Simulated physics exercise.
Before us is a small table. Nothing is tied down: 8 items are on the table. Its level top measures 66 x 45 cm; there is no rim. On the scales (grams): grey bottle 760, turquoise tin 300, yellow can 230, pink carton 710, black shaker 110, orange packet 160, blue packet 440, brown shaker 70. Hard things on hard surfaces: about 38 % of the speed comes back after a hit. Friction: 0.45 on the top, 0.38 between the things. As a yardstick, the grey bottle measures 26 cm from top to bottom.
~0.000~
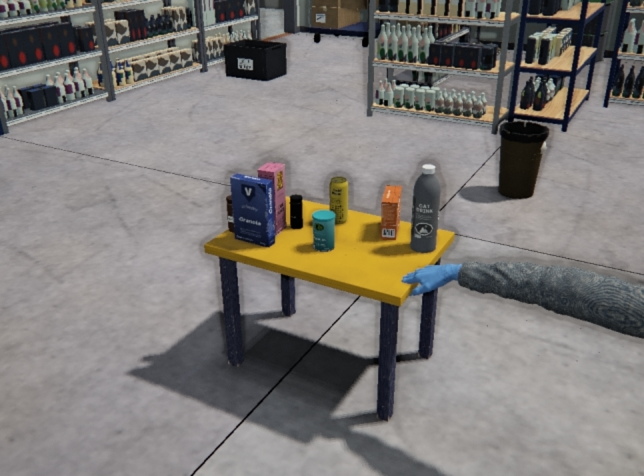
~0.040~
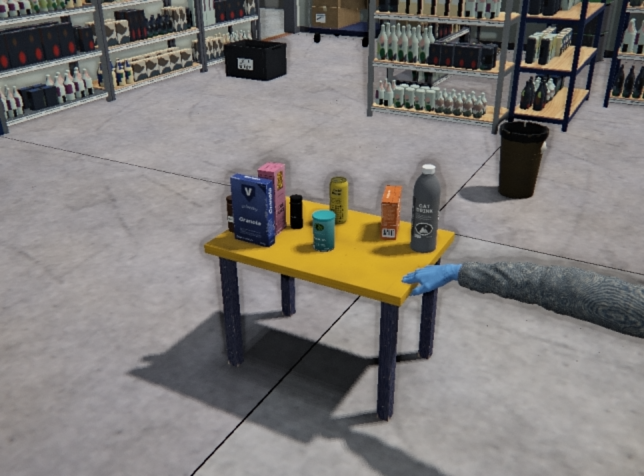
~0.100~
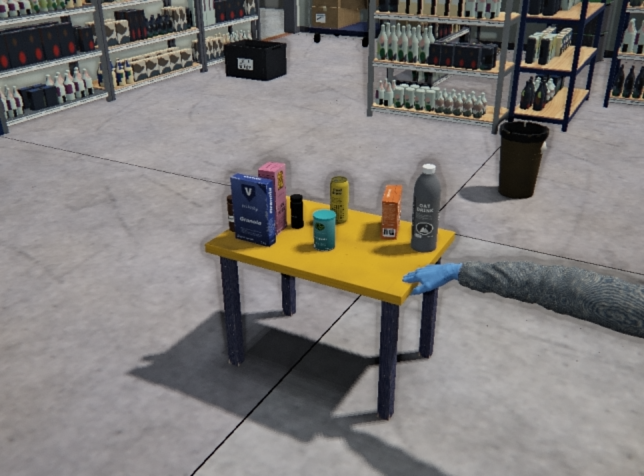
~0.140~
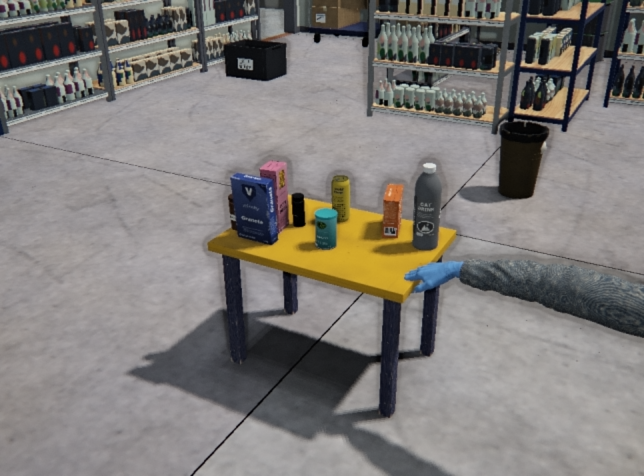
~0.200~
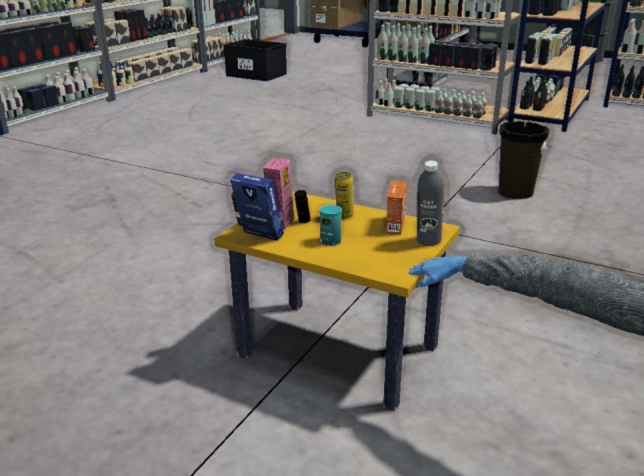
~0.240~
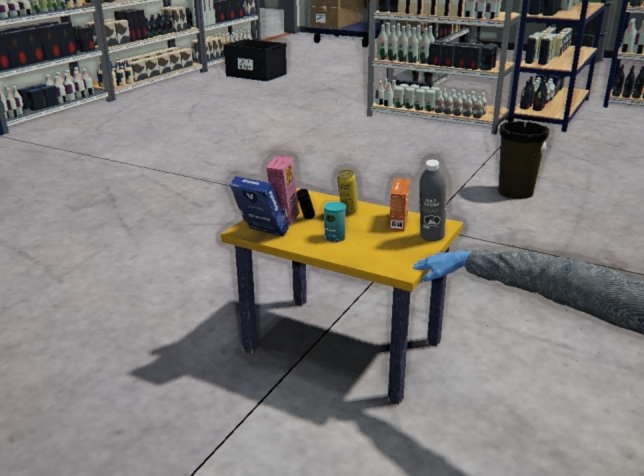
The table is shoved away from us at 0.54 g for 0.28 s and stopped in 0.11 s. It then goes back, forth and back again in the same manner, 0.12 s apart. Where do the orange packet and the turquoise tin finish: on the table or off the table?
The orange packet falls off the table and the turquoise tin stays on the table.
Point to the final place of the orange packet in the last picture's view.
Near (400, 321).
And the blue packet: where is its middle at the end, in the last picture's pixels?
Around (320, 364).
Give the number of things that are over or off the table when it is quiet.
In all, 7.
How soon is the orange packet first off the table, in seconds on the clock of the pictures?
Near 0.6 s.
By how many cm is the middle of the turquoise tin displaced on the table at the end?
About 3 cm.
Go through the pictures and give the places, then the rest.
Orange packet (391, 213); turquoise tin (324, 231), in the first frame.
Pink carton (273, 199); black shaker (296, 212), in the second frame.
Blue packet (253, 210), in the third frame.
Table along by 2 cm; blue packet (255, 209) tilted 5°; grey bottle (427, 206), in the fourth frame.
Table along by 5 cm; blue packet (258, 207) tilted 15°; pink carton (279, 194) tilted 7°, in the fifth frame.
Table along by 9 cm; orange packet (400, 205); turquoise tin (335, 222), in the sixth frame.
By 0.64 s, table along by 28 cm; orange packet and blue packet now off the table; turquoise tin 6 cm from its spot near (372, 194); grey bottle on its side.
By 1.24 s, table along by 6 cm; turquoise tin 2 cm from its spot near (332, 226); grey bottle on its side; pink carton on its side.
By 1.84 s, table along by 13 cm; pink carton now off the table; turquoise tin 5 cm from its spot near (353, 210); brown shaker on its side.
When it is over (3.7 s), off the table, pink carton, orange packet and blue packet; lying over on the table, grey bottle, yellow can, black shaker and brown shaker; the last one within 5 cm of the start. In the last view, orange packet near (400, 321), turquoise tin near (321, 236).
